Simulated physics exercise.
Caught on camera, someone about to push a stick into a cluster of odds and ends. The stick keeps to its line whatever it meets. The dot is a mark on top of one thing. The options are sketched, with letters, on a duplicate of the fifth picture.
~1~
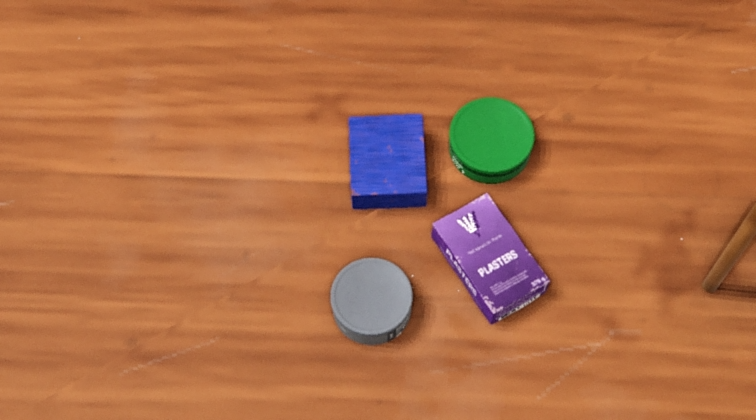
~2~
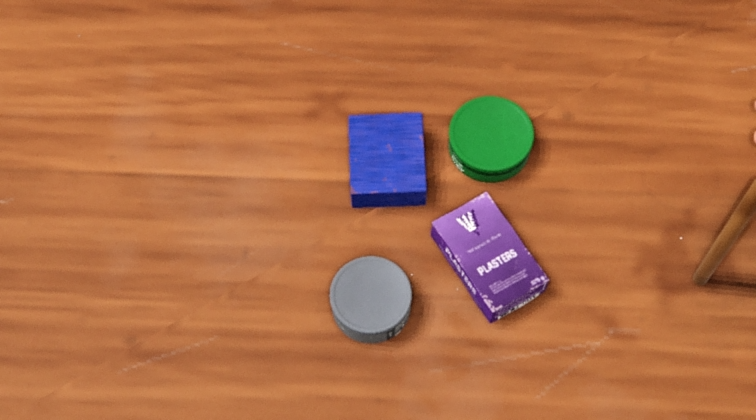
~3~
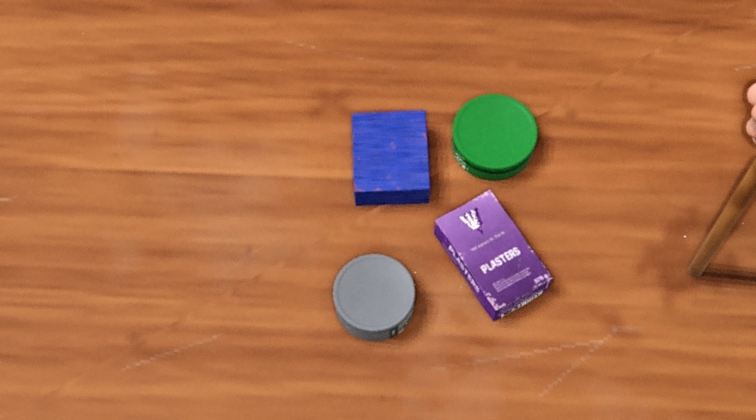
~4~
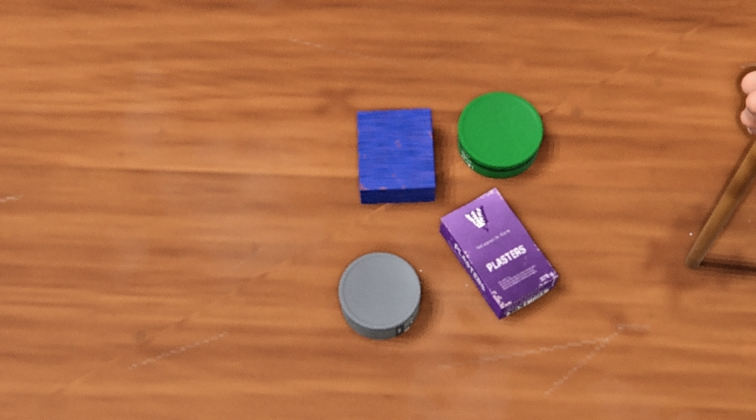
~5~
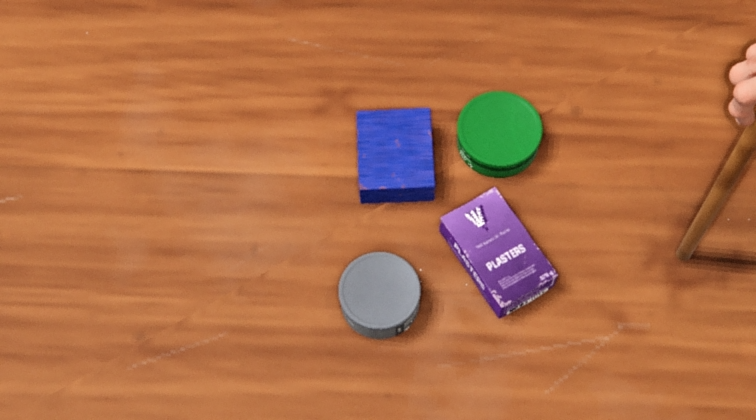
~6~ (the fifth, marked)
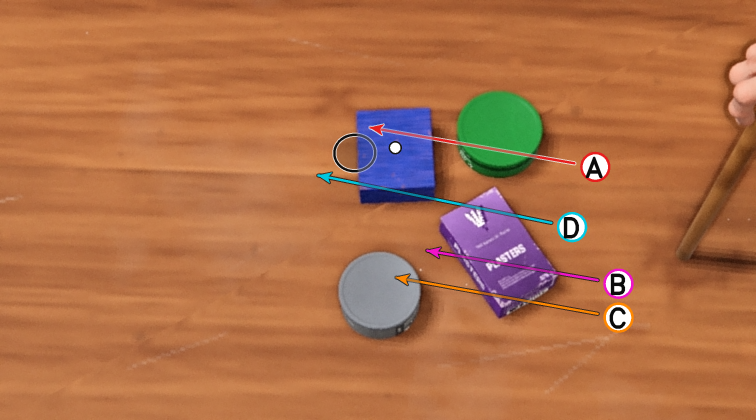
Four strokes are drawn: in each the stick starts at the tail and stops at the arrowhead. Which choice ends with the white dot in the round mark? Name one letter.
A.
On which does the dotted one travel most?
D.
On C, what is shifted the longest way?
It is the purple box.
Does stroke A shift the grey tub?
No.
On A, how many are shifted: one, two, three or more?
It moves two.
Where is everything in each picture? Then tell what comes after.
The first frame shows blue block (387, 162); green tub (490, 141); purple box (489, 258).
The second frame shows purple box (488, 257); grey tub (371, 300).
The third frame shows blue block (390, 158); green tub (493, 138).
The fourth frame shows purple box (497, 253); grey tub (380, 296).
The fifth frame shows blue block (395, 156); green tub (498, 135); purple box (497, 252).
On the marked copy, A from (575, 163) to (370, 128); B from (598, 280) to (427, 251); C from (598, 314) to (396, 278); D from (551, 223) to (318, 175); the ring at (355, 153); the white dot at (395, 148).
With A. Early on, foot of the stick (500, 151); blue block (388, 153); green tub (459, 121).
Further on, foot of the stick (427, 138); blue block (380, 152); green tub (433, 89).
At the end, foot of the stick (370, 129); blue block (355, 159); green tub (433, 89); the dot on the blue block is in the ring.
As for the rest, B leaves the dotted thing at (395, 156); C leaves the dotted thing at (391, 141); D leaves the dotted thing at (343, 126).
